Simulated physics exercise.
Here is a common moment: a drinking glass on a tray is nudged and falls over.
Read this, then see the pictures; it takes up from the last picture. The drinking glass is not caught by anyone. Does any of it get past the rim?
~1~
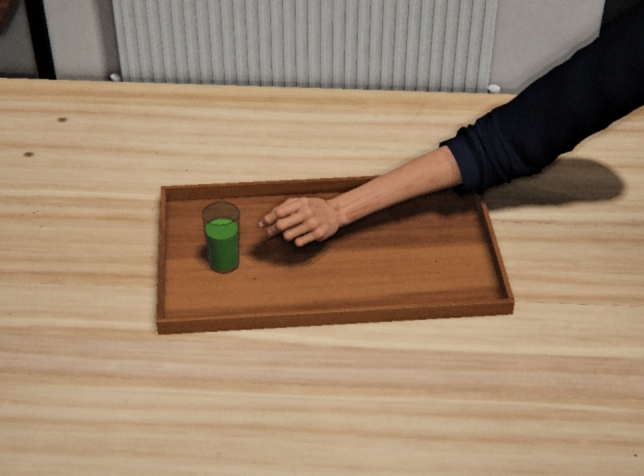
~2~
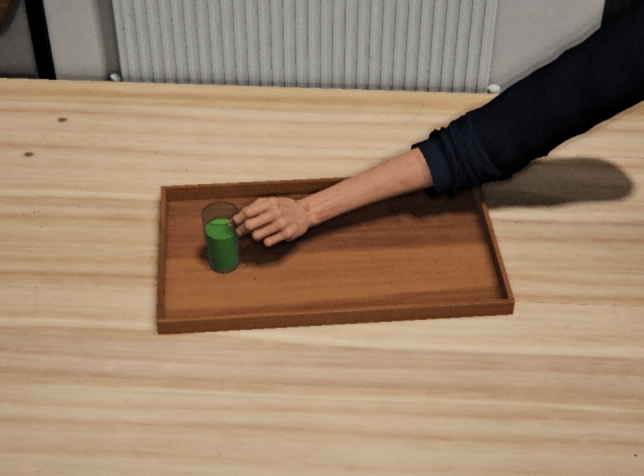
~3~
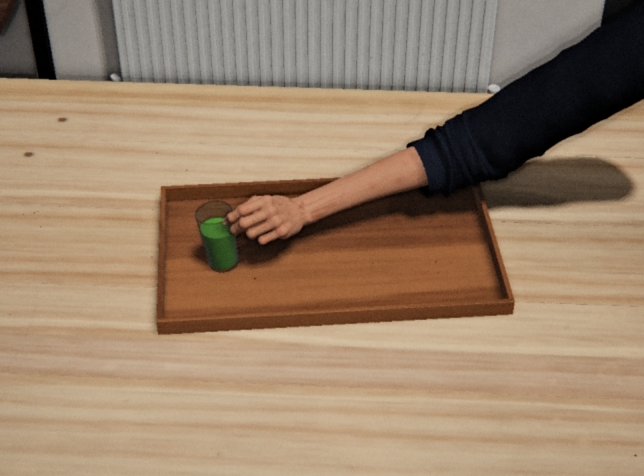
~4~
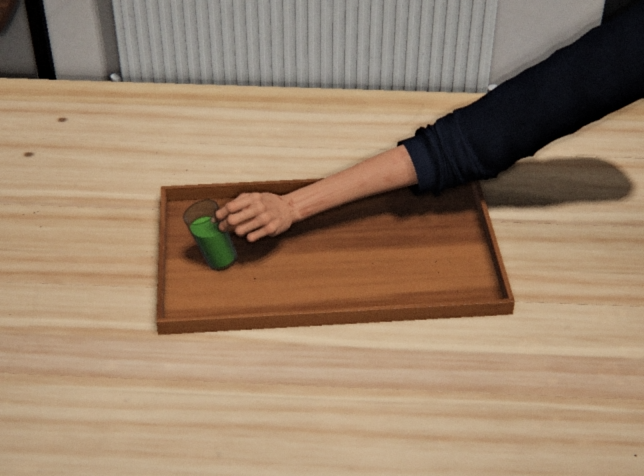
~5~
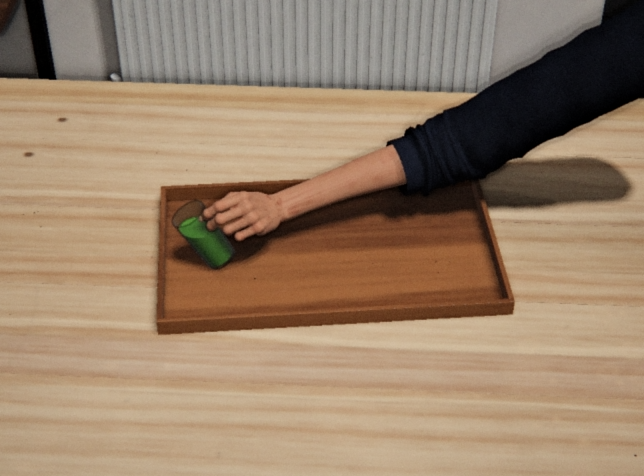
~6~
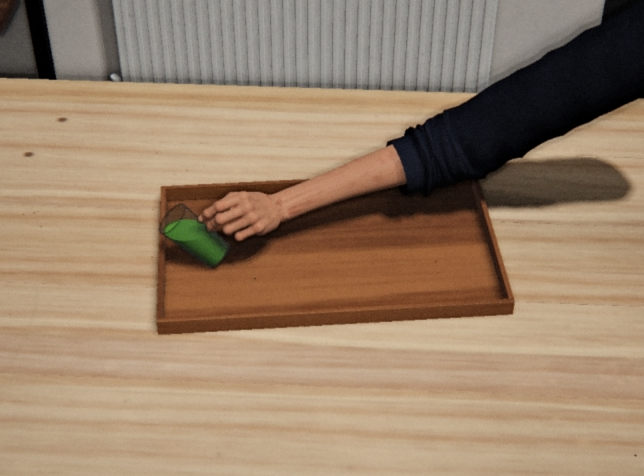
The spill is not caught by the tray.
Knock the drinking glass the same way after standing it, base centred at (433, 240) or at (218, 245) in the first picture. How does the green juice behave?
One: It keeps within the tray. Two: It escapes from the tray.
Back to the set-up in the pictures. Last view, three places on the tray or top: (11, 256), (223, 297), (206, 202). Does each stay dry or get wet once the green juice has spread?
So, first got to, next left alone, and last left alone.
Next, the drinking glass lies across the rim; the puddle covers about as much as a plate; the table is getting wet.
After that, the puddle covers about as much as a tray; the table is getting wet.
Finally, the puddle covers about as much as a tray; the table is getting wet.
